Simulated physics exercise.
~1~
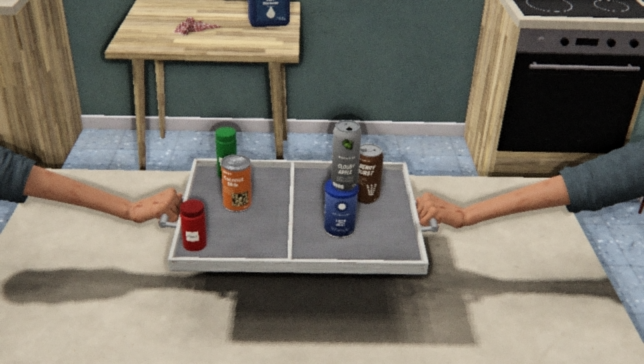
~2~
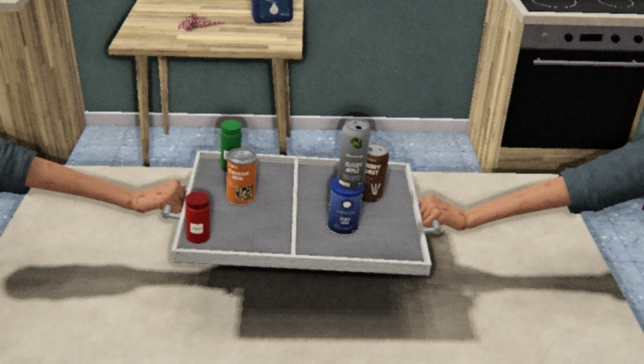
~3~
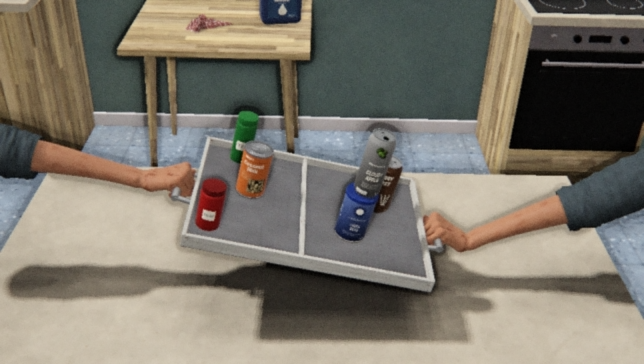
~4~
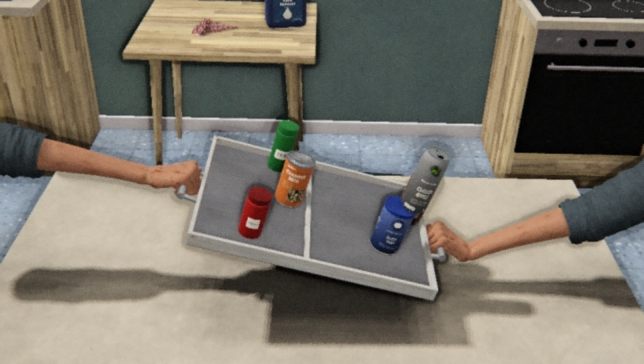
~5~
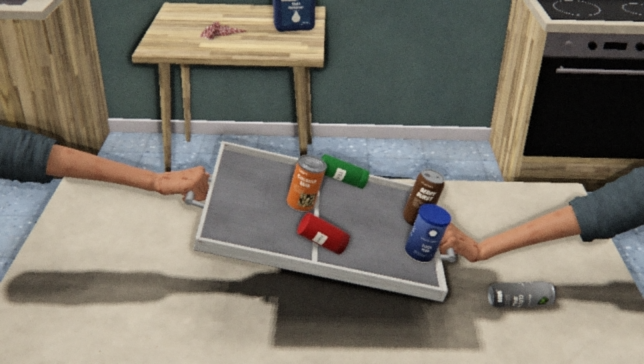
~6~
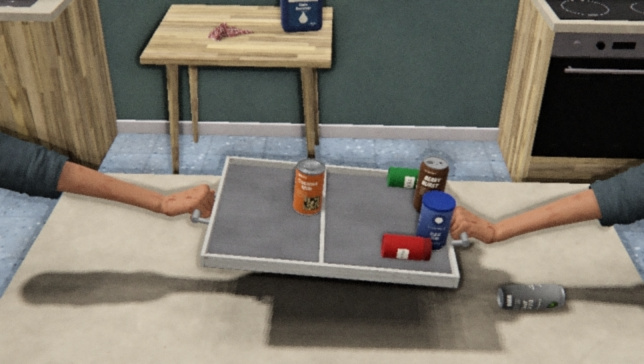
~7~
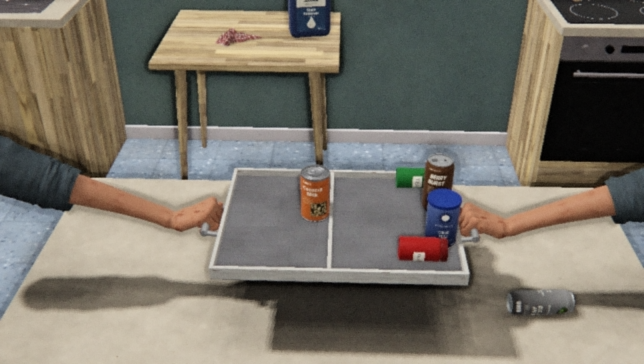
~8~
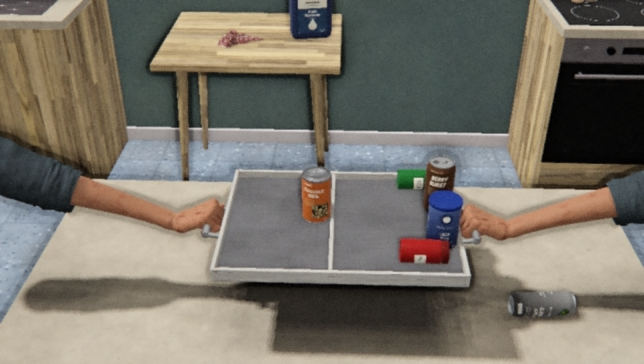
In a kitchen, two hands tilted a tray of cans and shakers down to the right, sending the grey can off onto the counter and toppling the red and green shakers, then leveled it with the orange, brown and blue ones still upright.
